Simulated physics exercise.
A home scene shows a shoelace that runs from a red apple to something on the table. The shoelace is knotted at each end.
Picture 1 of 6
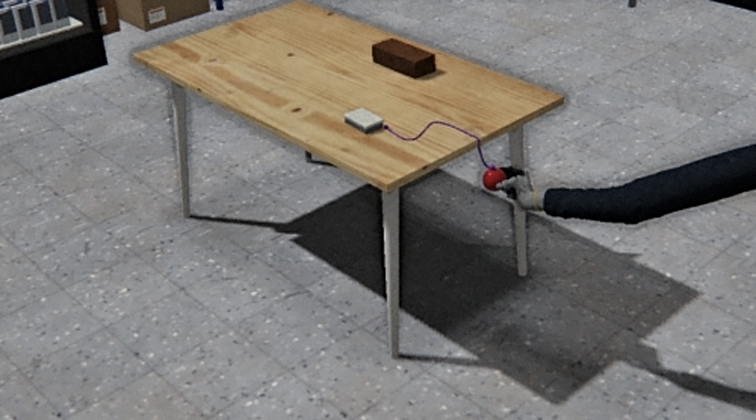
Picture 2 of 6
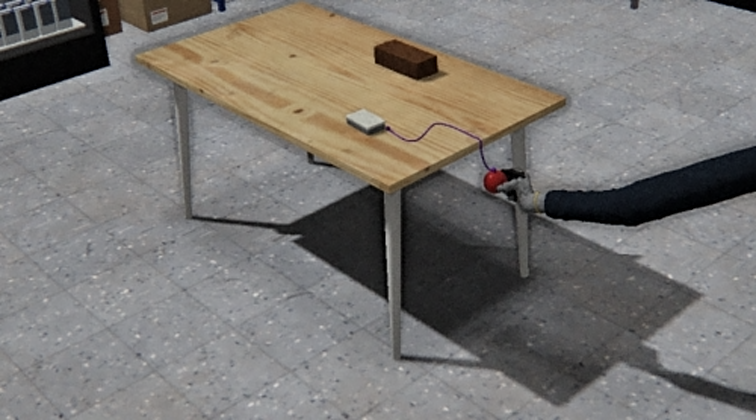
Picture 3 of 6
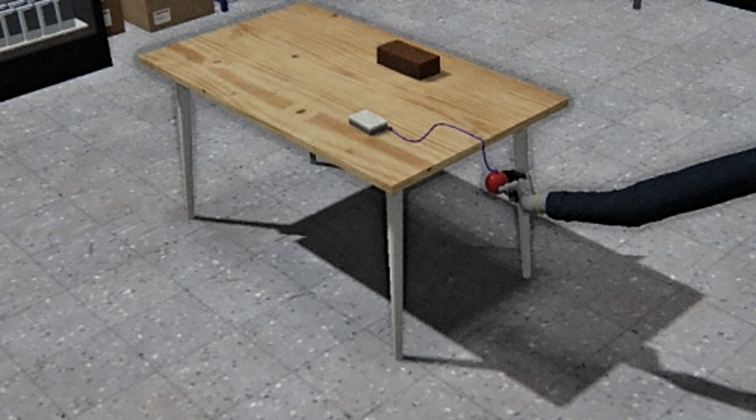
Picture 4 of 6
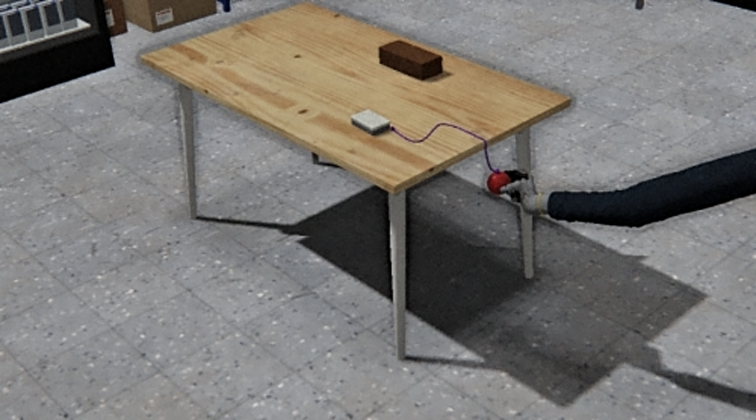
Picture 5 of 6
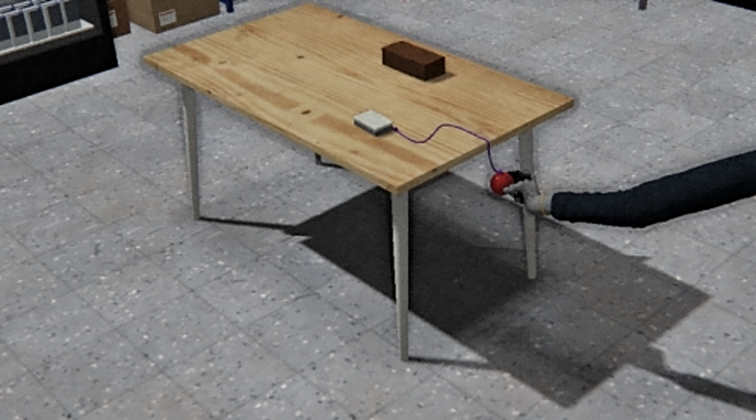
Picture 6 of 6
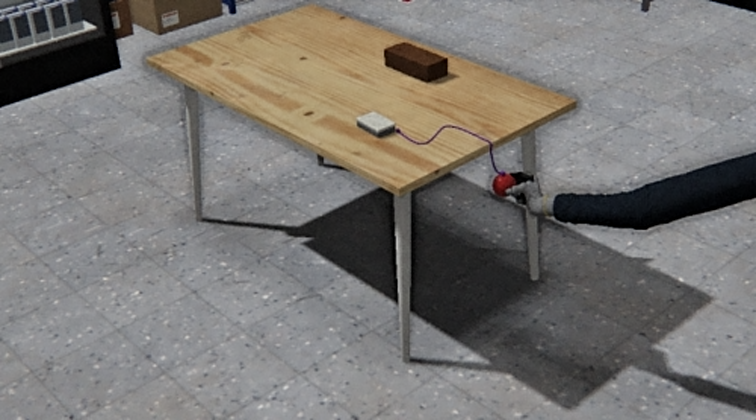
Room with a wooden table, a gloved hand holding a red apple corded to a pale block near a brick, barely moving.
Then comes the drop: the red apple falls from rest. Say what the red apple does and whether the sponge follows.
In the end my guess is the red apple will get down to the ground, my guess is the sponge will be taken down too.
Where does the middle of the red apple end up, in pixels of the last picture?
I'd mark it close to (522, 333).
Then, 0.32 s past the final frame, apple in the air near (499, 271); brick still; sponge tugged along near (421, 133).
Then, 0.62 s past the final frame, apple on the floor near (496, 328); brick still; sponge over the edge.
Then, 0.90 s past the final frame, apple on the floor near (506, 330); brick still; sponge down on the floor.
When it is over, apple on the floor near (522, 333); brick still; sponge down on the floor. The red apple reaches the floor and the sponge gets pulled over the edge.
